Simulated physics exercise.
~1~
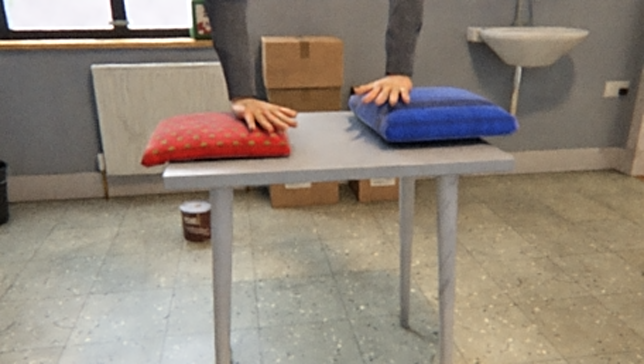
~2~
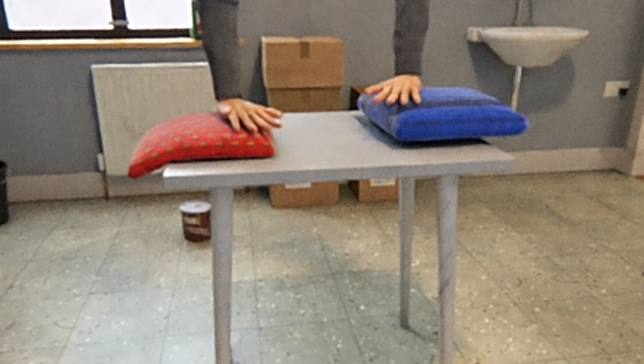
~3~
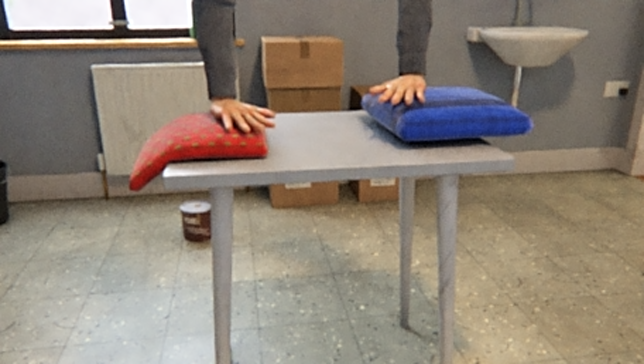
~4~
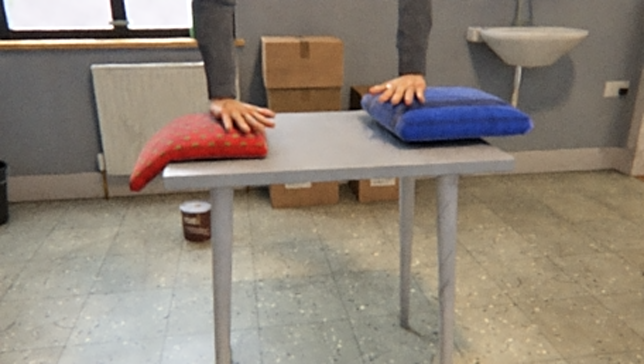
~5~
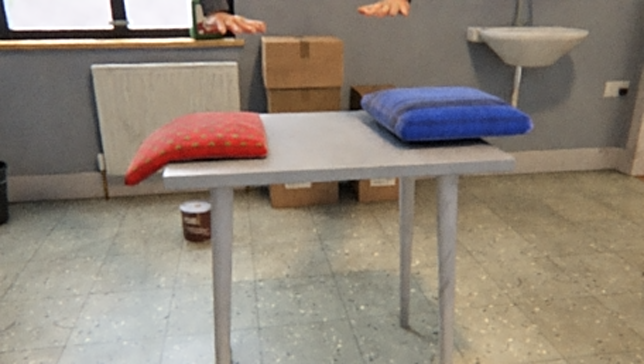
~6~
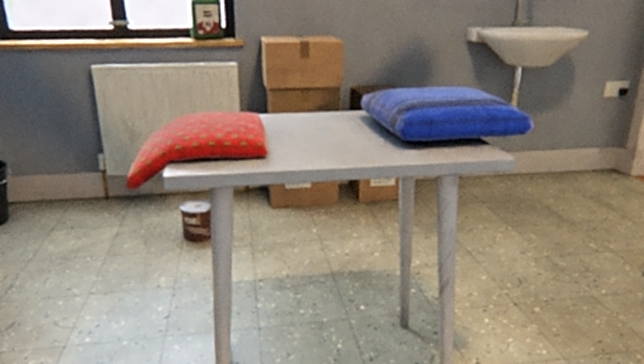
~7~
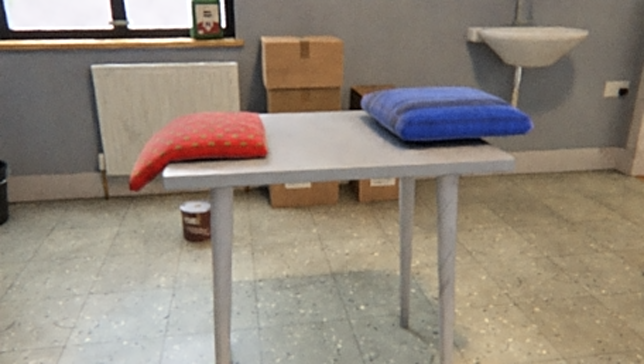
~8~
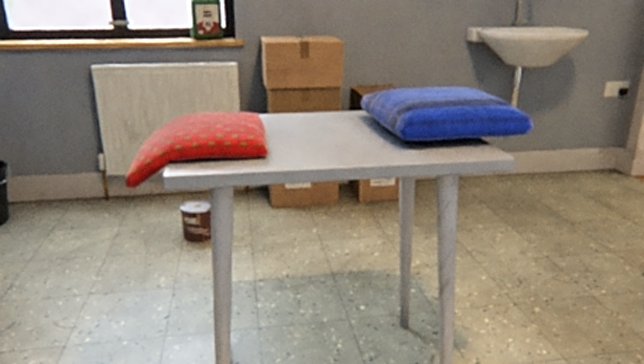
Two hands slide a red seat pad left and a blue cushion slightly right on a grey bench, widening the gap between them, then let go and lift away. The red pad, drooping over the left edge, and the blue cushion both lie still on top.
